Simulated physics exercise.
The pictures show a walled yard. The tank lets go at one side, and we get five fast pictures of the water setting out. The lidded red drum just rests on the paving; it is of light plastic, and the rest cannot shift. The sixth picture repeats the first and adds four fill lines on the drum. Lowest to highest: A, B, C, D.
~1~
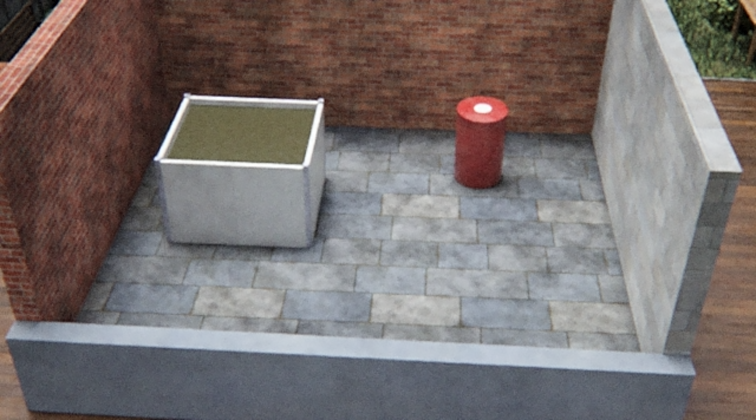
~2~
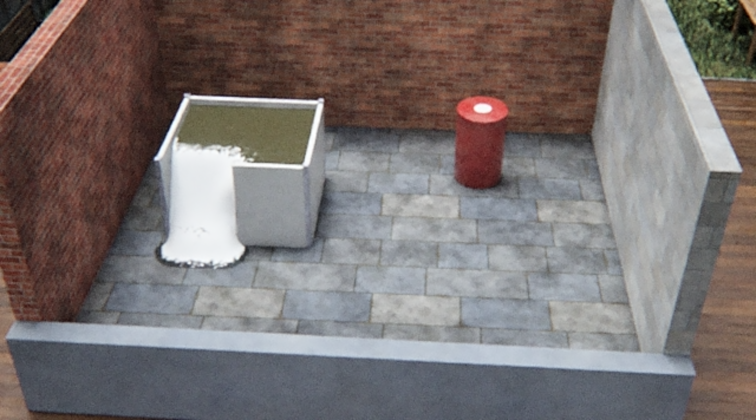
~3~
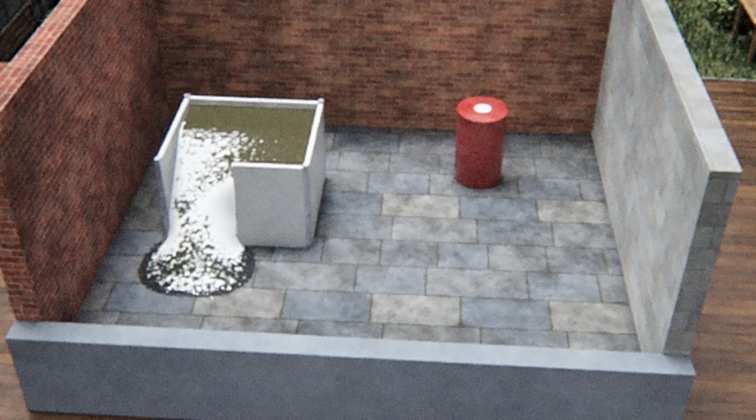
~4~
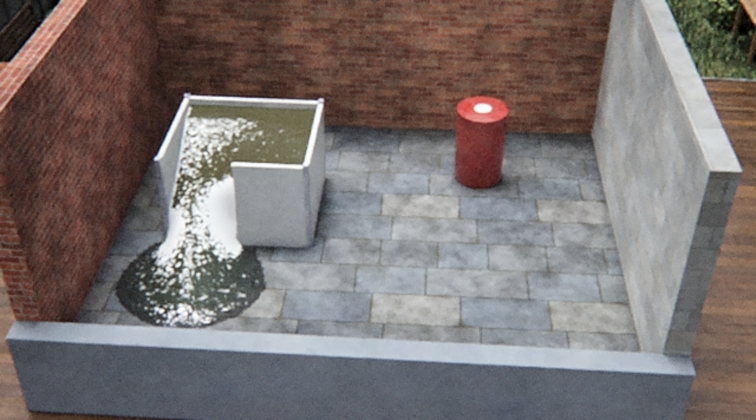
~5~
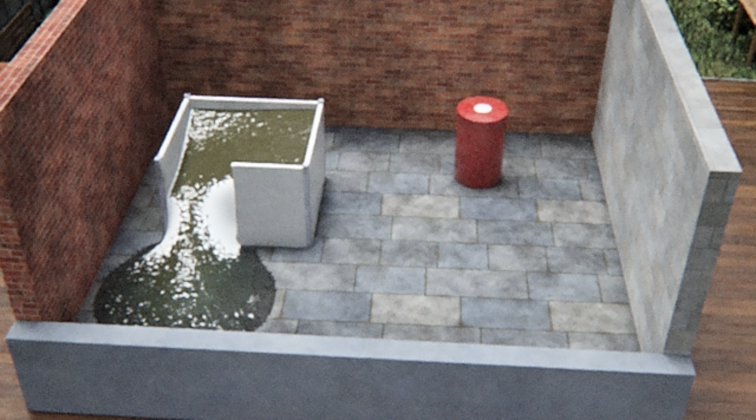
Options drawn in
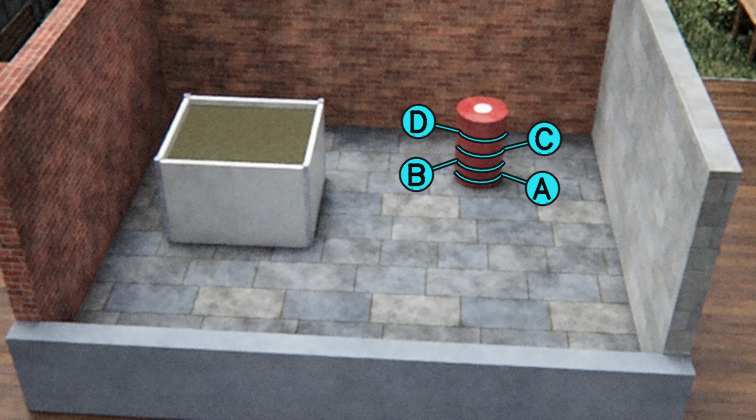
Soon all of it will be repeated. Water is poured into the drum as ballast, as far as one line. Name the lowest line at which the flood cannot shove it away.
That is level A.
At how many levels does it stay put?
All of the four.
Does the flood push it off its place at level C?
No, that is safe.
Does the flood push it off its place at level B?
No, not at all.
On the marked copy, A at (479, 182); B at (480, 170); C at (481, 156); D at (482, 141); from the bottom up A, B, C, D.
With A, it does not move.
With B, it does not move.
With C, it does not move.
With D, it does not move.
